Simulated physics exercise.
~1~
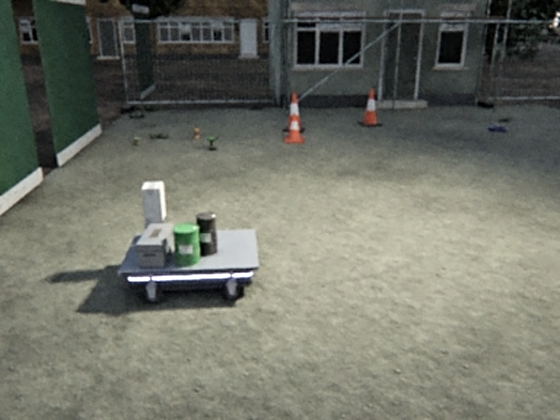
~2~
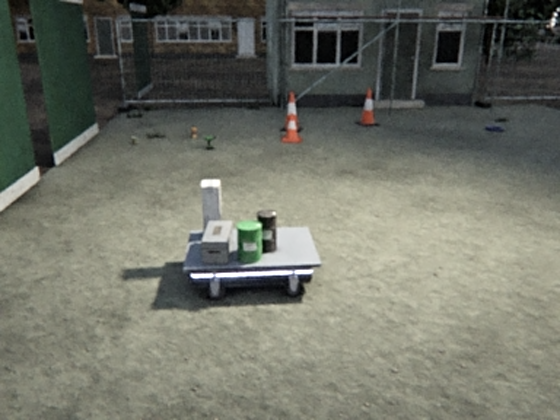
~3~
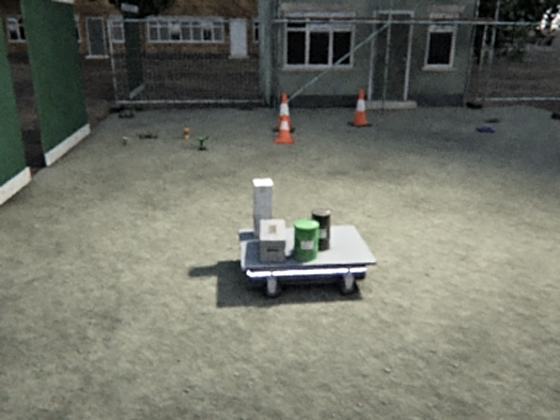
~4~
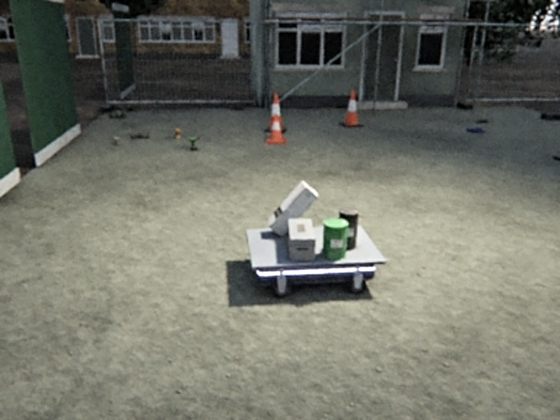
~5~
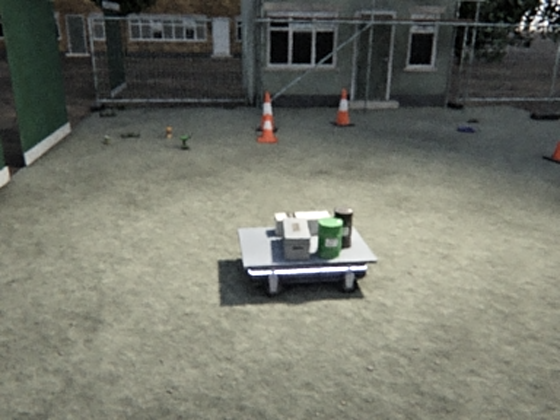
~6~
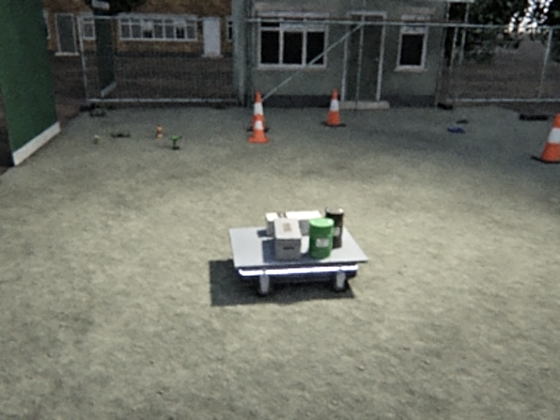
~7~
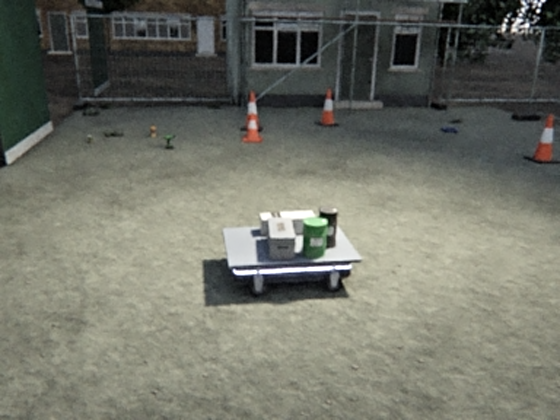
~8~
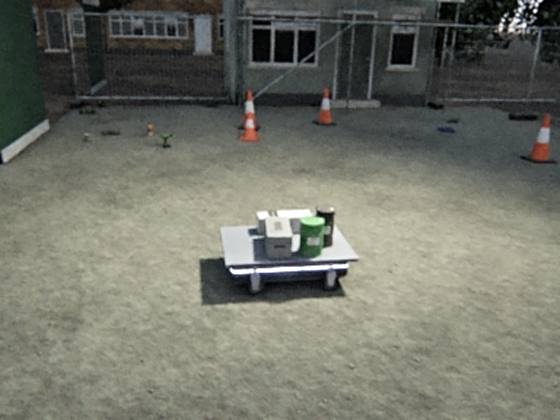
Flat cart rolling right across a gritty yard and stopping, its tall white box toppling onto the deck and staying aboard.
